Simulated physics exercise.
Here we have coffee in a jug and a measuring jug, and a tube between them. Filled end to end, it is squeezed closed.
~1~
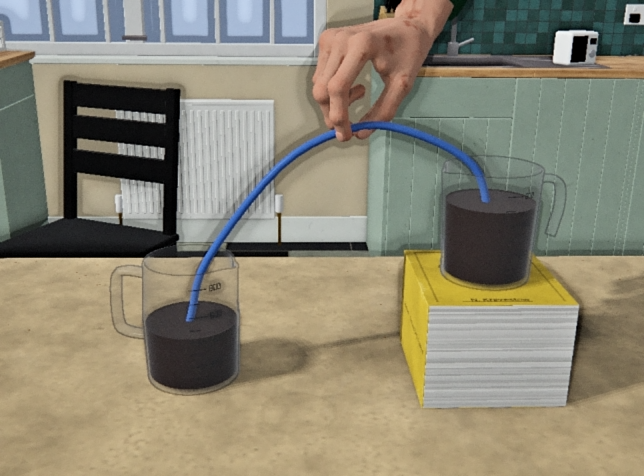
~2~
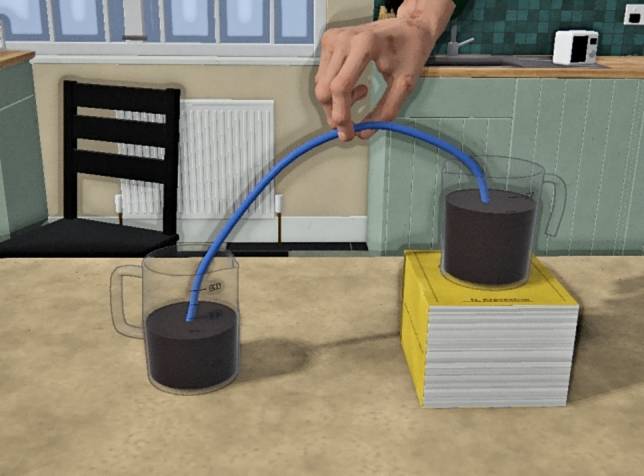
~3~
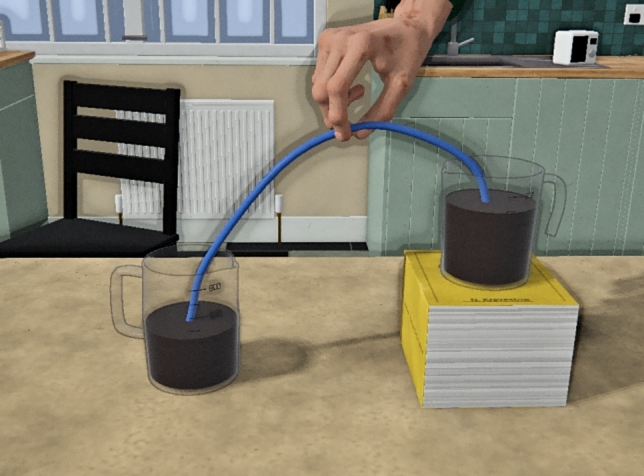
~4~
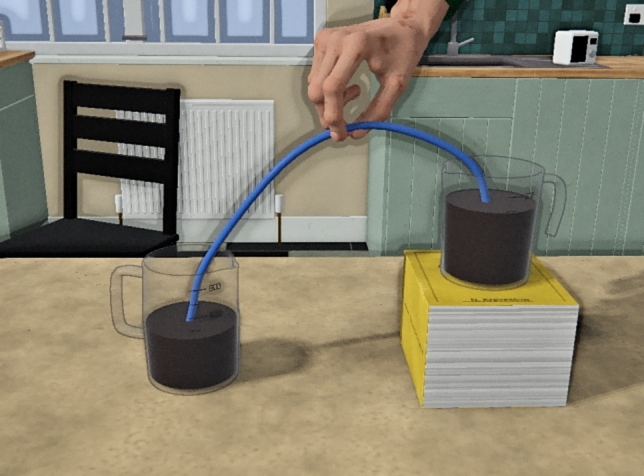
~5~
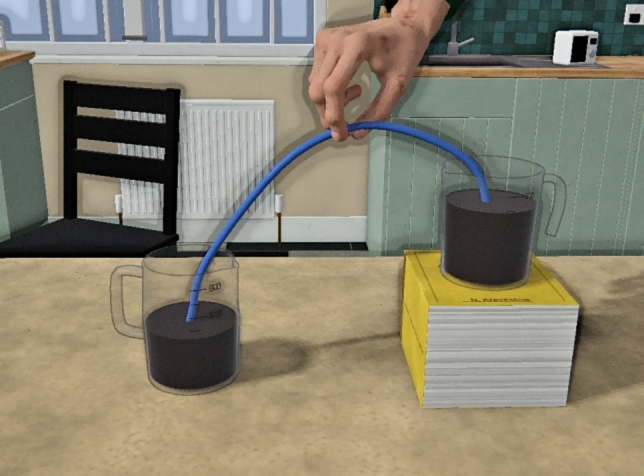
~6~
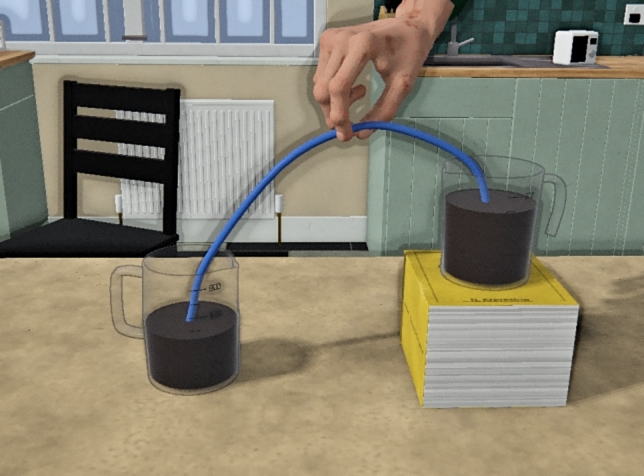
A bright blue tube arches between two clear, handled jugs of dark liquid, the left one standing on a mottled beige tabletop and the right one raised on a thick yellow-covered book with white pages. Seen from the front in a kitchen, a hand reaches down from above and pinches the tube, with a black chair, white radiator and green cupboards behind. The fingers keep their grip, both liquid levels look unchanged, and the camera stays still.
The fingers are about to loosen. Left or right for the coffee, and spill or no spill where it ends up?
Flow: Left, taker: No spill.
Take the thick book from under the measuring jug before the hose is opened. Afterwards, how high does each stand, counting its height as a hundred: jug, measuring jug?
Around 50 and 60 percent.
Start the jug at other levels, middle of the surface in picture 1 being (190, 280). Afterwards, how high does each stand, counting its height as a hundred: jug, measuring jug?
Roughly 100 % and 10 %.
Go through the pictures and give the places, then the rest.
Nothing flows; jug (191, 314) about half full, on the top itself; measuring jug (489, 219) about two thirds full, up on the thick book, in the first frame.
Fingers on the hose; jug about half full, surface at (192, 320); measuring jug about two thirds full, surface at (491, 201), in the second frame.
Still shut; jug (191, 314) about half full; measuring jug (489, 219) about two thirds full, in the third frame.
The hose is pinched; jug about half full, surface at (192, 320); measuring jug about two thirds full, surface at (491, 201), in the fourth frame.
Nothing flows; jug (191, 314) about half full, on the top itself; measuring jug (489, 219) about two thirds full, up on the thick book, in the fifth frame.
Fingers on the hose; jug about half full, surface at (192, 320); measuring jug about two thirds full, surface at (491, 201), in the sixth frame.
Next, the jug is about two thirds full; the measuring jug is about half full.
After that, the jug is about three quarters full; the measuring jug is about a quarter full.
Finally, the jug is nearly full; the measuring jug is nearly empty.
